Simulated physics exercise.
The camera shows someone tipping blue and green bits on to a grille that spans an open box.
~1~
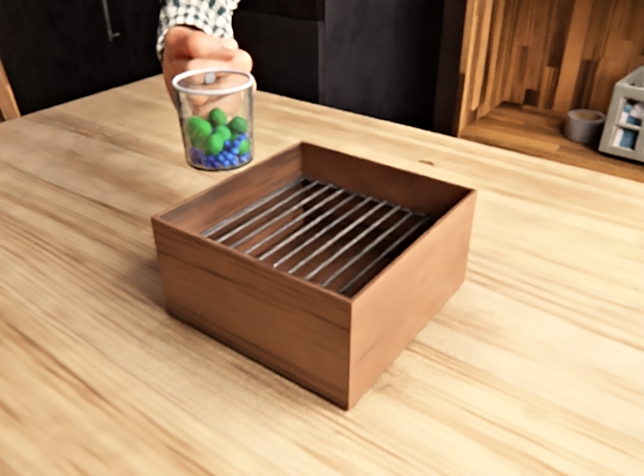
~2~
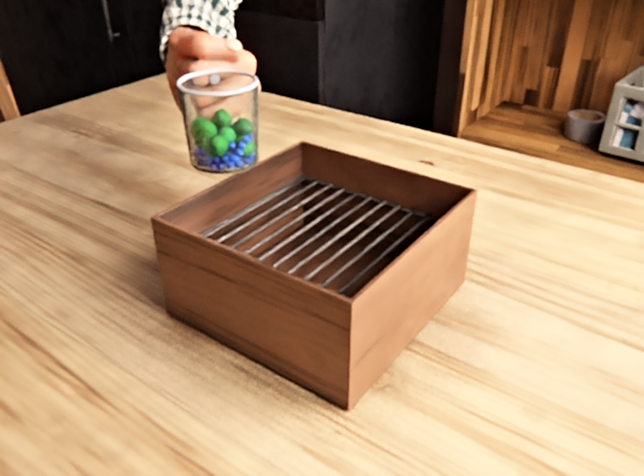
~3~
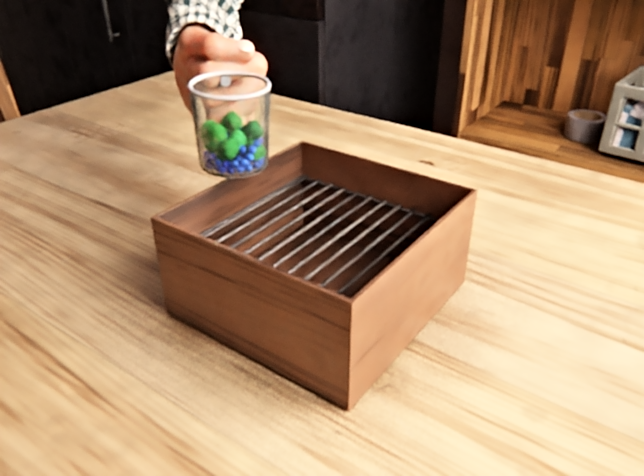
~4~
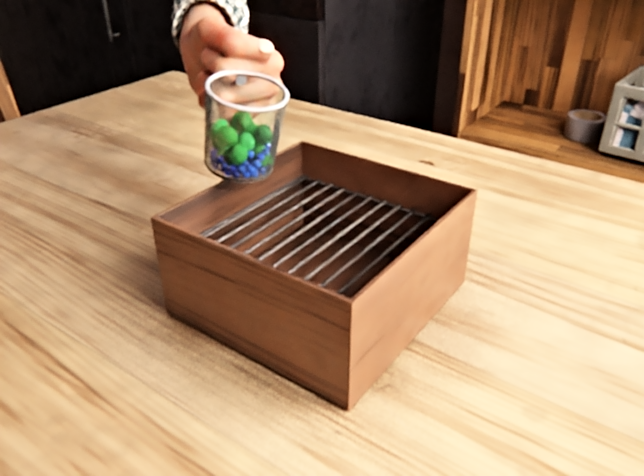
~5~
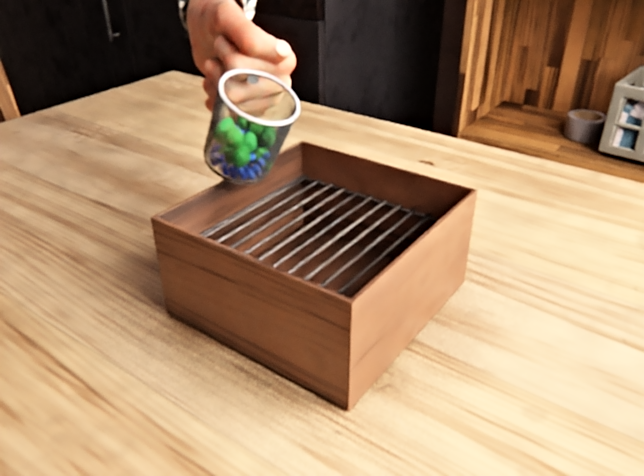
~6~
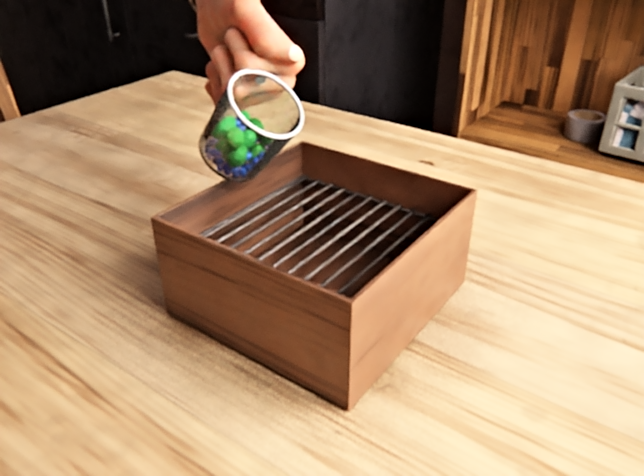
A hand in a checked cuff holds a clear cup over a pale wooden table, seen from slightly above, with dark cabinets and a wooden shelf behind. The cup contains larger green pellets above small blue beads, and a square brown box with a metal grille inside stands at the centre. The hand moves the cup rightward to the box's back left corner, then tilts it steadily to the right, while the camera stays still.
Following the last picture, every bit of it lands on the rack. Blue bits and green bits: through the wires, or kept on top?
Outcome: Blue ones through the wires; green ones kept on top.
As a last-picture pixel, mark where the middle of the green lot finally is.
Roughly at pixel (290, 224).
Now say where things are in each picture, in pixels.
The first frame shows cup at (217, 121), upright; rack at (392, 268), 14 wires across; blue round beads at (225, 153), narrower than the gaps; green clay pellets at (222, 137), wider than the gaps.
The second frame shows cup at (221, 122), upright; green ones at (227, 138).
The third frame shows cup at (232, 125), upright; blue ones at (239, 158).
The fourth frame shows cup at (243, 128), tipped 13°; green ones at (246, 145).
The fifth frame shows cup at (248, 129), tipped 26°; blue ones at (240, 155).
The sixth frame shows cup at (248, 129), tipped 40°; rack at (392, 268); blue ones at (238, 154); green ones at (244, 144).
Then, 0.37 s past the last view, blue ones, all in the cup; green ones, all in the cup.
Then, 0.76 s past the last view, blue ones, all in the cup; green ones, all in the cup.
Then, 1.22 s past the last view, blue ones, about two thirds on or over the wires, about a third under the rack; green ones, all on or over the wires.
Finally, blue ones, a stray few on the wires, nearly all under the rack; green ones, all on the wires, none under the rack.
